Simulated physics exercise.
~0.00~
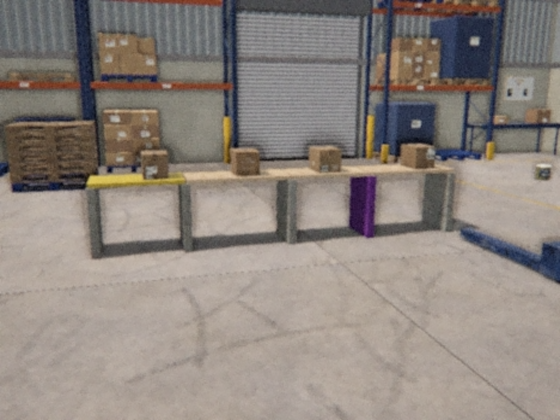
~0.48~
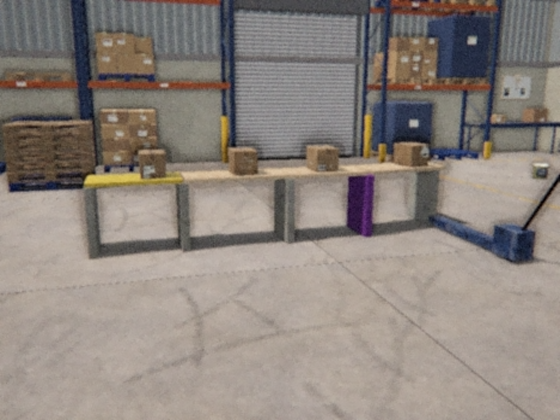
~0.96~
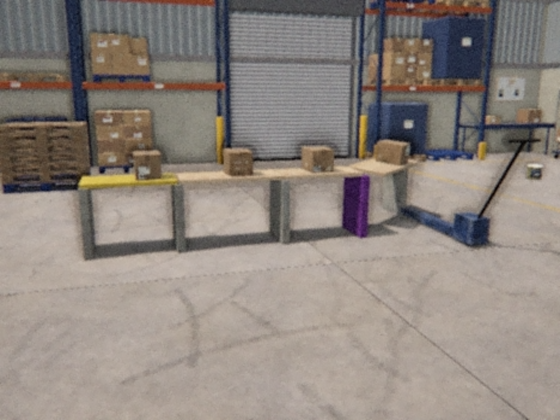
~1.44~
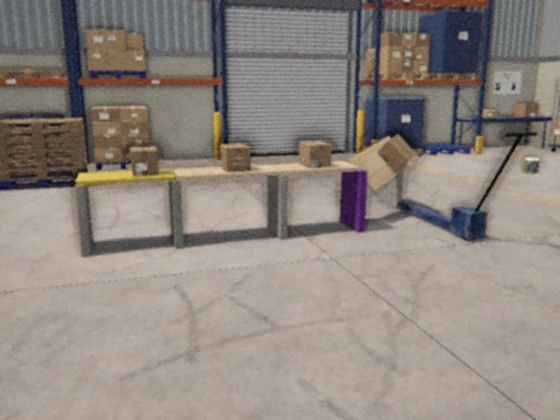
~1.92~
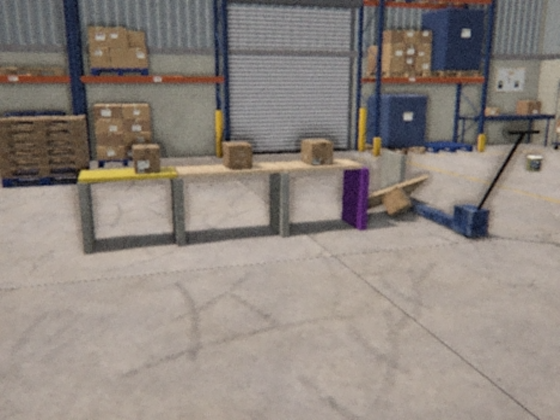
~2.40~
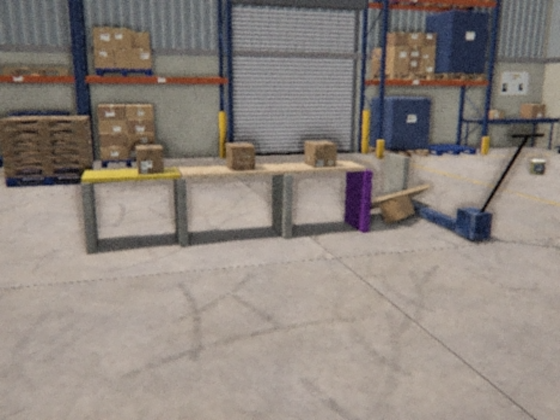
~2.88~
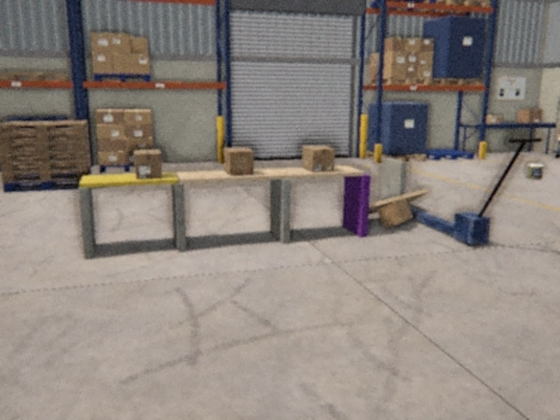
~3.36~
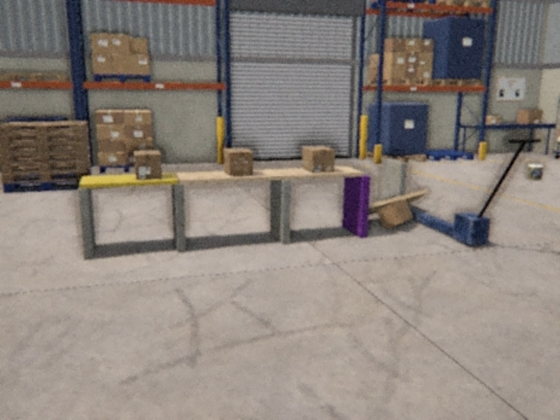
A blue pallet jack pushes out the shelf's right end support, dropping one board and carton.
